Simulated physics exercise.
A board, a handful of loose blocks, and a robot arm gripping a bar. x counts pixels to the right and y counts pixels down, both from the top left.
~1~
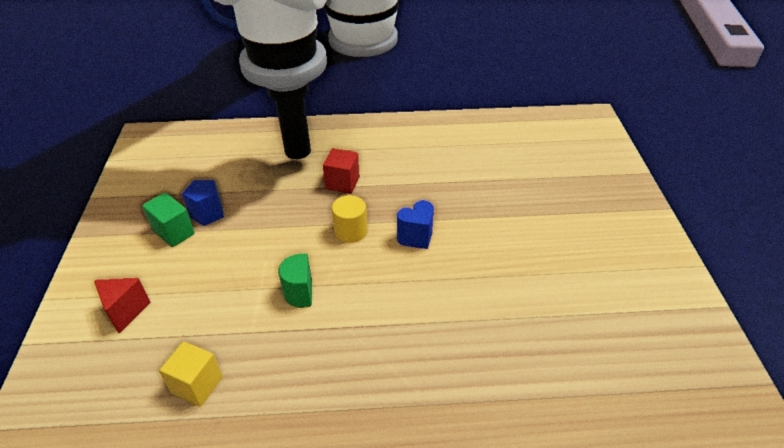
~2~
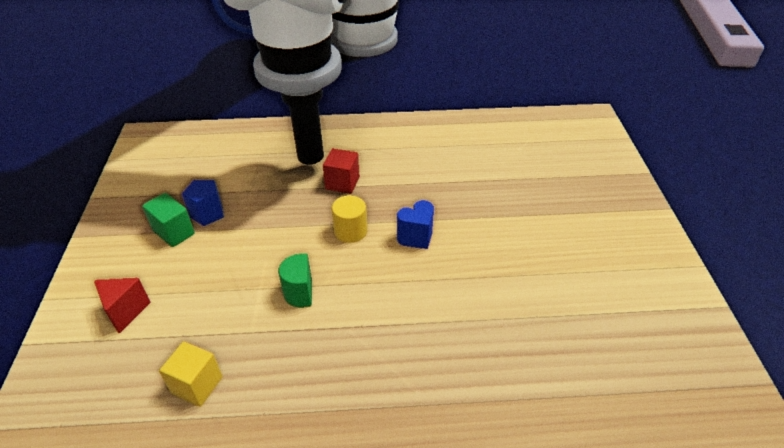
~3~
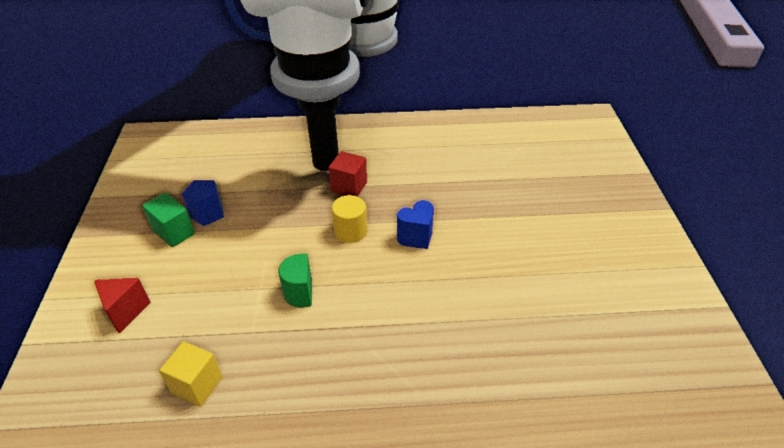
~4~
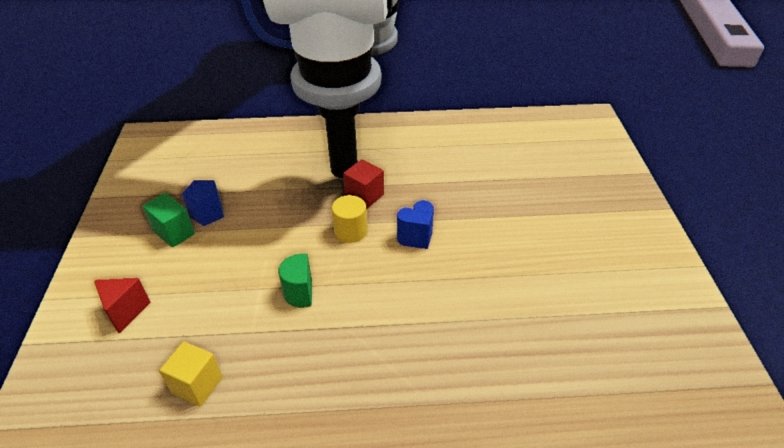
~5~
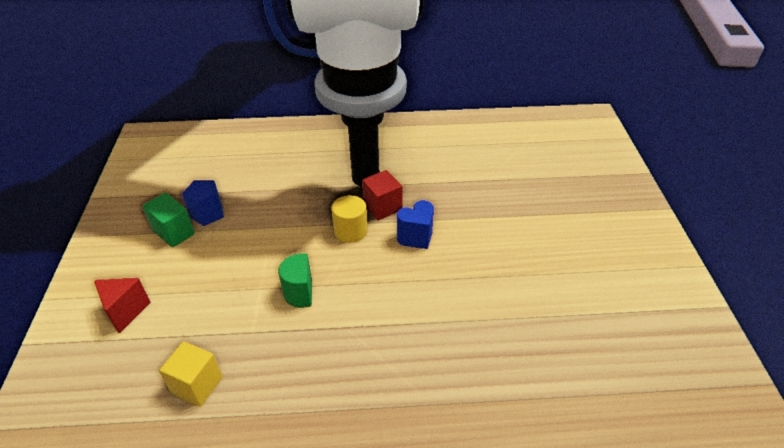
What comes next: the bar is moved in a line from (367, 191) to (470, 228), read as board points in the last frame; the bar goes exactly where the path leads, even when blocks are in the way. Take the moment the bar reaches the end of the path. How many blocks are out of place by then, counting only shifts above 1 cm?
Going by the path, two of them shift by more than about 1 cm.
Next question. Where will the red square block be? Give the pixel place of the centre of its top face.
I'd guess (439, 215).
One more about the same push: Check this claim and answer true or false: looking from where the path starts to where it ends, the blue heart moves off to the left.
False - the claim does not hold.
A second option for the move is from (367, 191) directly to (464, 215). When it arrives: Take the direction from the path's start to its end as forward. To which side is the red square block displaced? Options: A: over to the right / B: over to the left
A
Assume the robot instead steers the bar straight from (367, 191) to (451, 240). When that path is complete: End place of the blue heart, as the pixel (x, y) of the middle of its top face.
At roughly (458, 264).
What follows on the original path. One third of the way, bar at (400, 190); red square block at (410, 197), turned 20° clockwise; blue heart at (423, 217), turned 20° clockwise.
Two thirds of the way, bar at (436, 202); red square block at (437, 213), turned 55° clockwise; blue heart at (432, 235), turned 55° clockwise.
At the end, bar at (472, 215); yellow disc unmoved; red square block at (439, 215), turned 60° clockwise; blue heart at (432, 237), turned 60° clockwise.
